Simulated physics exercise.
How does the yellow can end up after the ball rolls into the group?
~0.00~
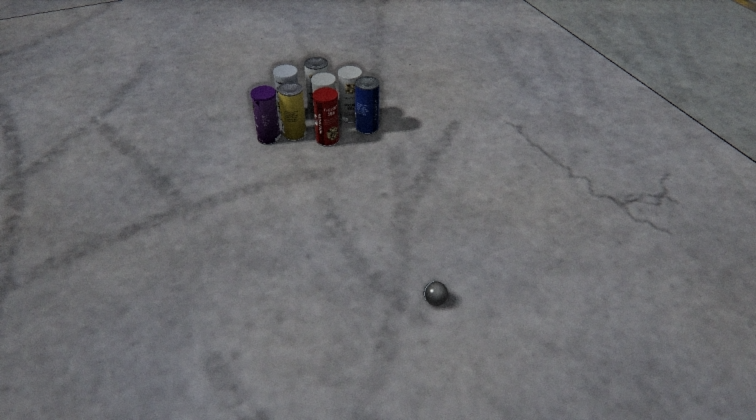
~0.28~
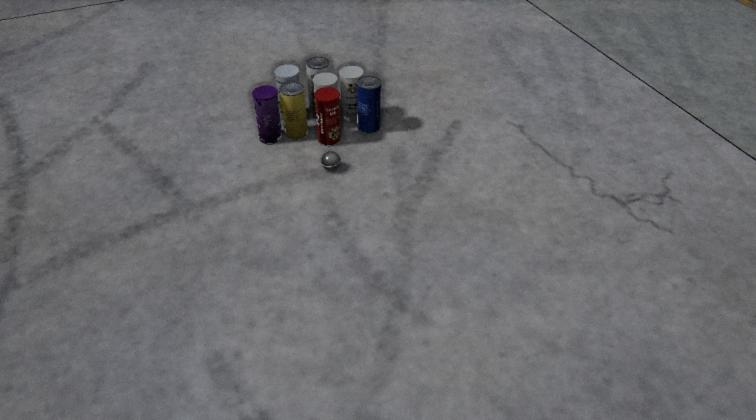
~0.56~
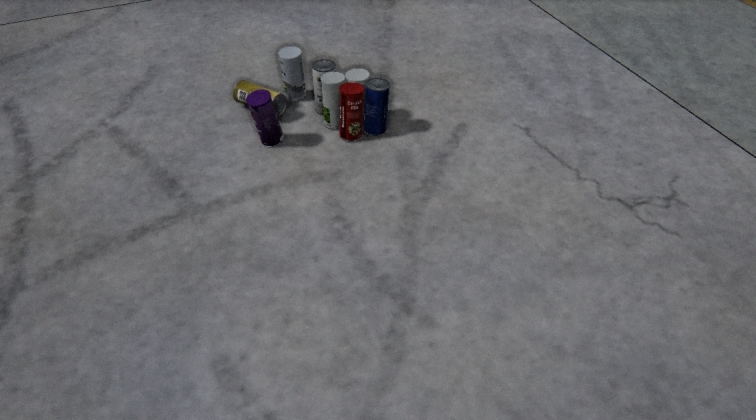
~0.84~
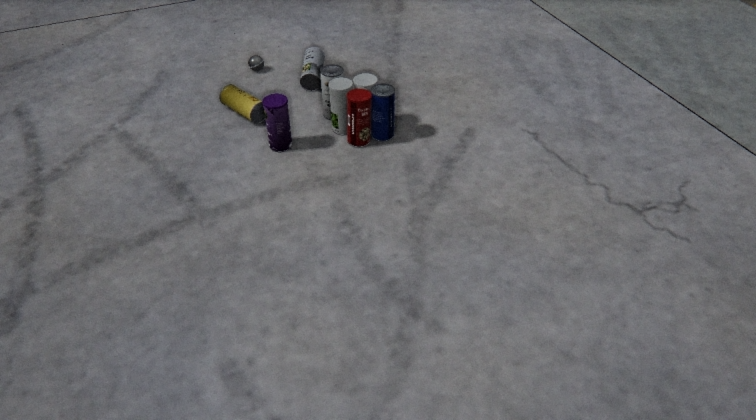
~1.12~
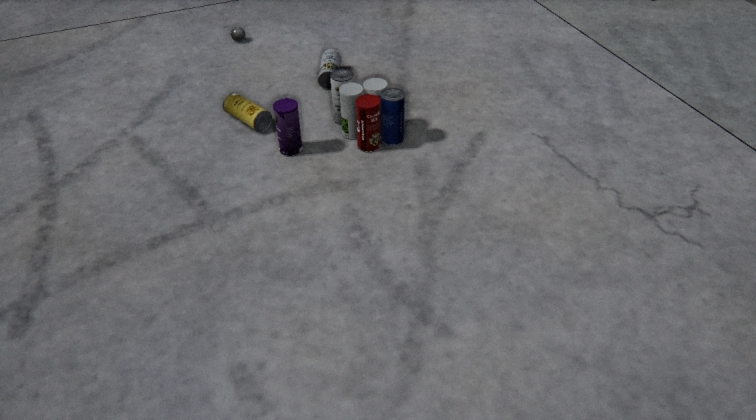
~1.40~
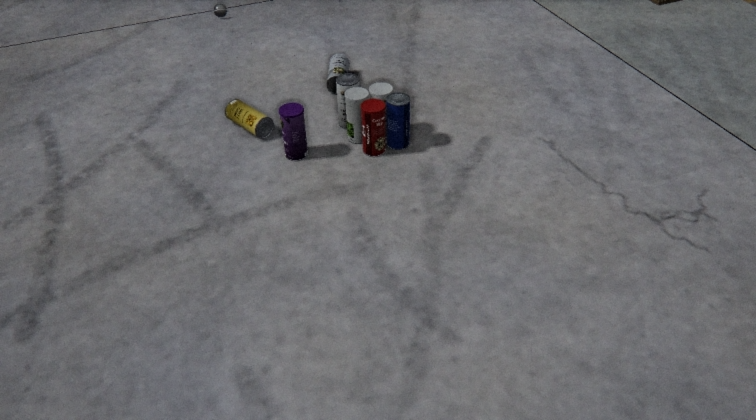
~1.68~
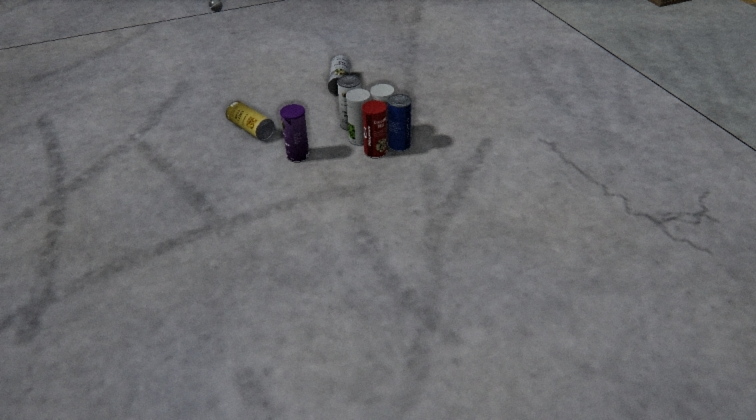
It is knocked over and ends up lying on its side, to the left of the purple can.
On cracked concrete, a metal ball rolls into clustered cans, knocking over a yellow one and a pale one, then rolling away.
